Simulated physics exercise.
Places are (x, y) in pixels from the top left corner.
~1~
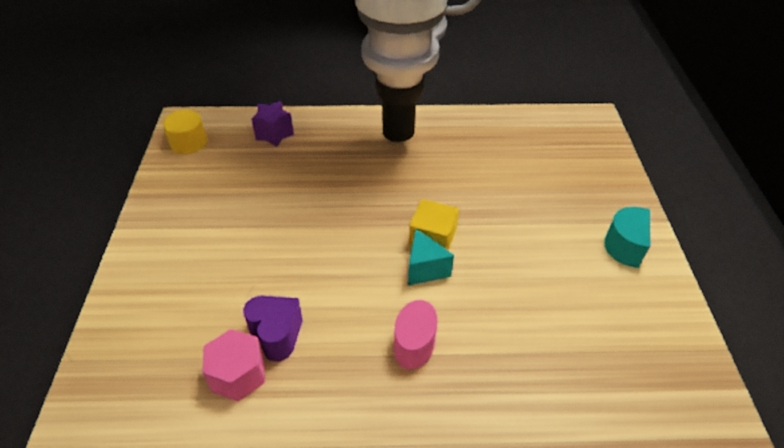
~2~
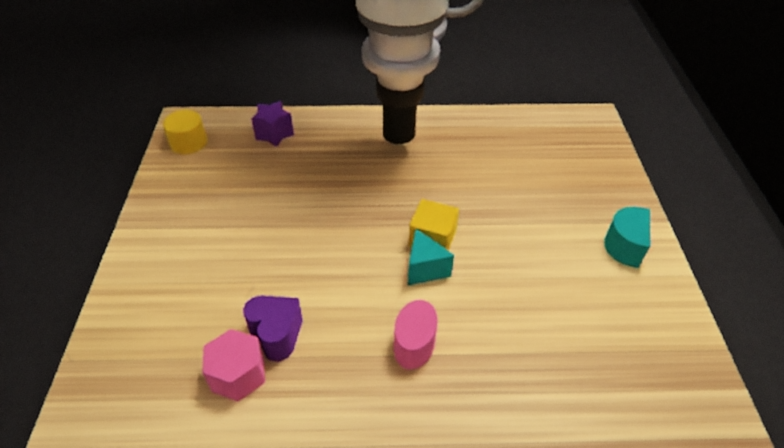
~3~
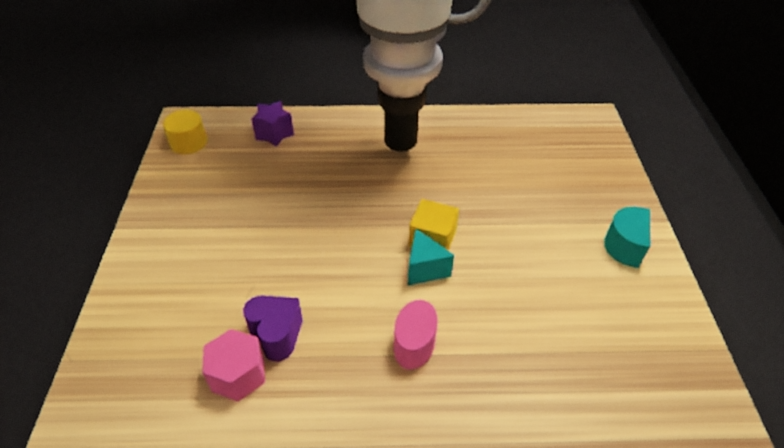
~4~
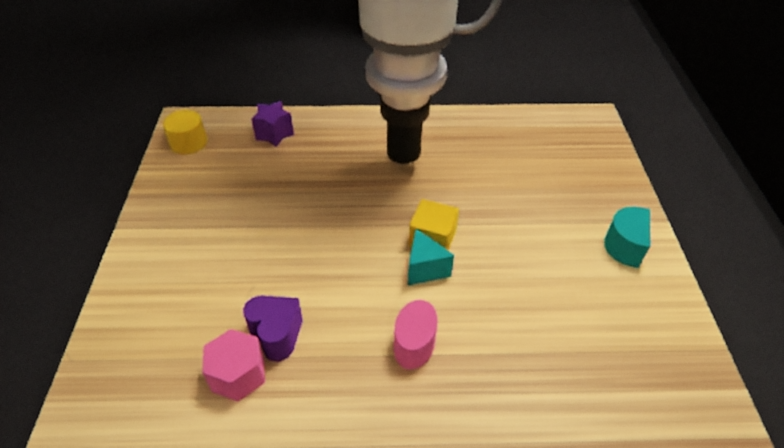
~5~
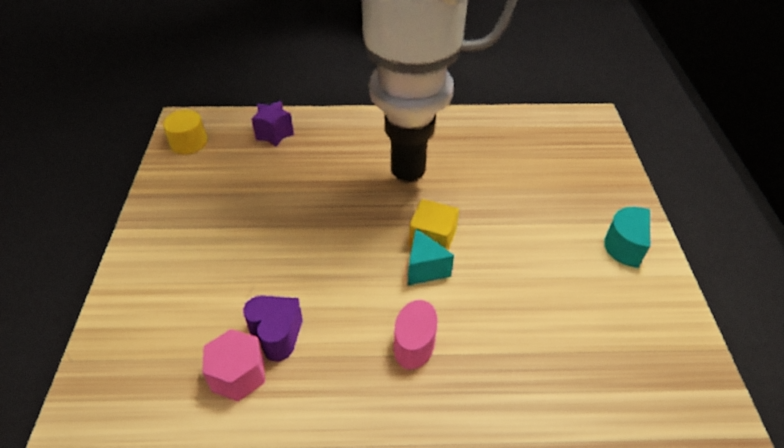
A robot arm with a black rod moves slowly forward over the board toward the yellow block.
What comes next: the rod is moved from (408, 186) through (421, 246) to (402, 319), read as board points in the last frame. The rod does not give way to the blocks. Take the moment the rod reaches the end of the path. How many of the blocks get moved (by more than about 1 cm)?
It should be three or more.
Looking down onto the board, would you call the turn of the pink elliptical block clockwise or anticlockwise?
From overhead, the rotation is clockwise.
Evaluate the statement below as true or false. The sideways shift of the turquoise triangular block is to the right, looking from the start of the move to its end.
Answer: False.
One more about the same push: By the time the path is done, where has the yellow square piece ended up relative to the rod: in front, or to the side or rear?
Most likely the yellow square piece slides off.
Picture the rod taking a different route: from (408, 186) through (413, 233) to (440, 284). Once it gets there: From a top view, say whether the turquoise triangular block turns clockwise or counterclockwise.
Looking down, my answer is that the turquoise triangular block rotates anticlockwise.
The first path, step by step. One third of the way, rod at (420, 210); turquoise triangular block at (426, 258), turned 20° anticlockwise; yellow square piece at (444, 235).
Two thirds of the way, rod at (417, 254); turquoise triangular block at (423, 276), turned 45° anticlockwise; yellow square piece at (461, 250).
At the end, rod at (403, 304); pink elliptical block at (422, 340), turned 45° clockwise; turquoise triangular block at (441, 305), turned 100° anticlockwise; yellow square piece at (461, 250).
